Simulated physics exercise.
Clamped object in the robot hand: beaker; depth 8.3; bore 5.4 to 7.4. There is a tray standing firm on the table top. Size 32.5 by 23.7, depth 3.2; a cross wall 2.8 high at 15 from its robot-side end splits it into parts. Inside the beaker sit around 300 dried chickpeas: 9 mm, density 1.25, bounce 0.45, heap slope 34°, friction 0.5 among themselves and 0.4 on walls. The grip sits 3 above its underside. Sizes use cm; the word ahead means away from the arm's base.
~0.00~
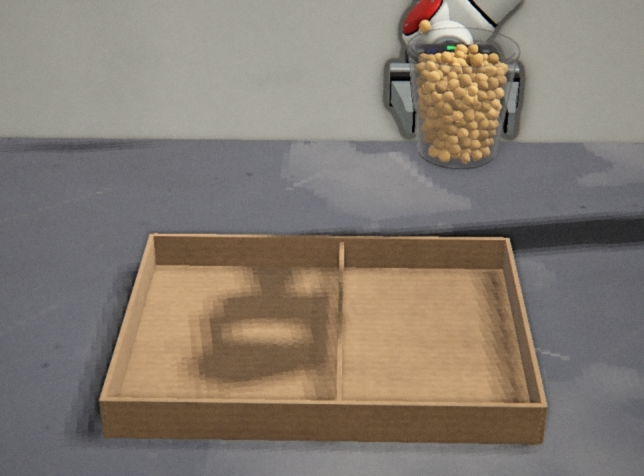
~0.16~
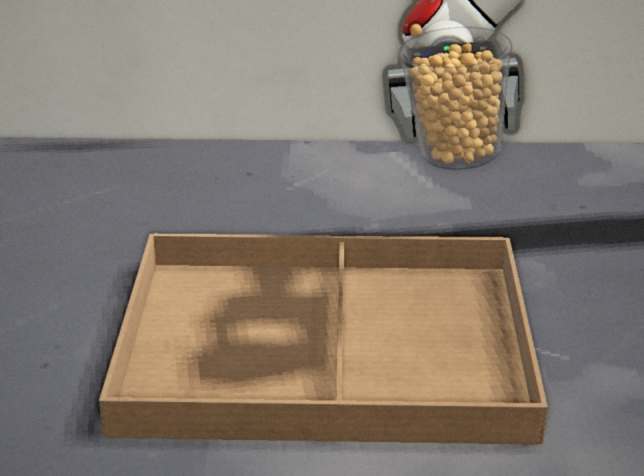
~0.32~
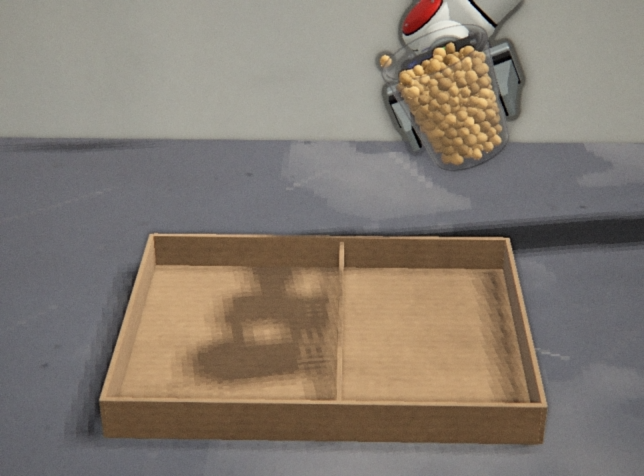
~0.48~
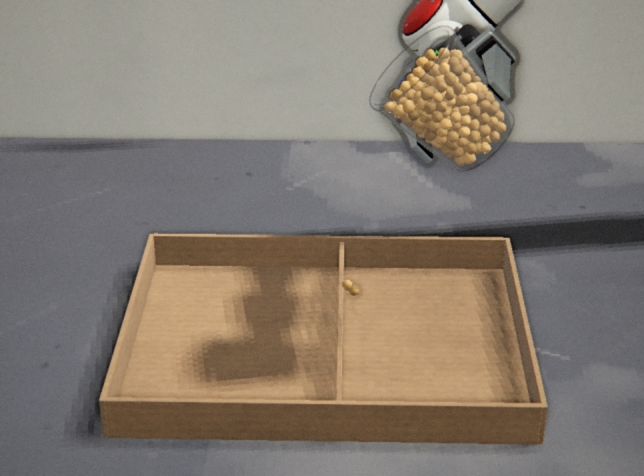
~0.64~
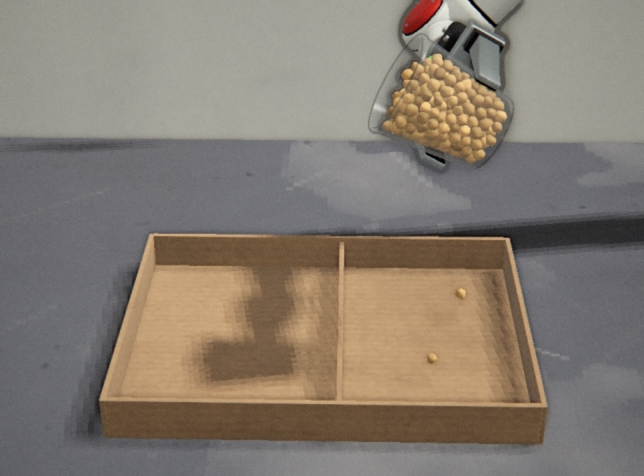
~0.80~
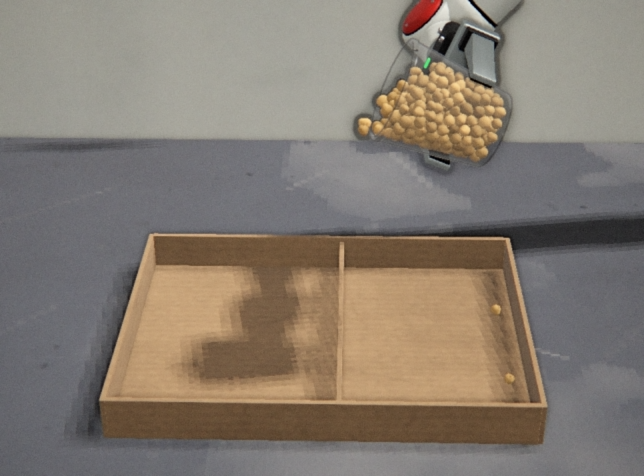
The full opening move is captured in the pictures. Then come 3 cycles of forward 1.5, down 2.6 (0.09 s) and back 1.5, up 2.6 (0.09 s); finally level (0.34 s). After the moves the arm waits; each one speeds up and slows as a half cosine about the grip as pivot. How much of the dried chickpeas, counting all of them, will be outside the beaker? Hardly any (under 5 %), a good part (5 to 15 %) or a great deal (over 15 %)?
A great deal.
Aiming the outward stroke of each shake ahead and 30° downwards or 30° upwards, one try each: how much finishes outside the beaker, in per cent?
You'd get about 40 per cent with the first setting and about 70 per cent with the second.
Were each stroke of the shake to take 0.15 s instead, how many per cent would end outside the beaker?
About 5 per cent in that case.
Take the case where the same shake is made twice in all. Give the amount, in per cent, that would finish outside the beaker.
Approx. 15 per cent.
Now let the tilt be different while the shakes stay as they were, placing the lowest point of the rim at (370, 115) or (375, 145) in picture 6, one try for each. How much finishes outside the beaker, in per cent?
I'd put them at some 10 and 40 in a hundred.
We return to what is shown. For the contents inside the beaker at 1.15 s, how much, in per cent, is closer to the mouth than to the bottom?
Around 50 percent.
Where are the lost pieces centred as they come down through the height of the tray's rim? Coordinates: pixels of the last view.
I'd put it somewhere near (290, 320).
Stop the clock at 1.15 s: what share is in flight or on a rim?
That comes to about 6 per cent, more or less.
After 1.15 s, tilted 67° forward, highest piece 24 above the table; 268 in the beaker, 15 in the far-side part, 2 in the robot-side part, 17 in flight or on a rim.
After 1.50 s, tilted 35° forward, highest piece 24 above the table; 237 in the beaker, 50 in the far-side part, 7 in the robot-side part, 8 in flight or on a rim.
After 1.88 s, level, highest piece 26 above the table; 237 in the beaker, 59 in the far-side part, 6 in the robot-side part.
After 2.93 s, level, highest piece 26 above the table; 237 in the beaker, 59 in the far-side part, 6 in the robot-side part.
At rest, 237 in the beaker, 59 in the far-side part, 6 in the robot-side part. That is 22 % outside the beaker.
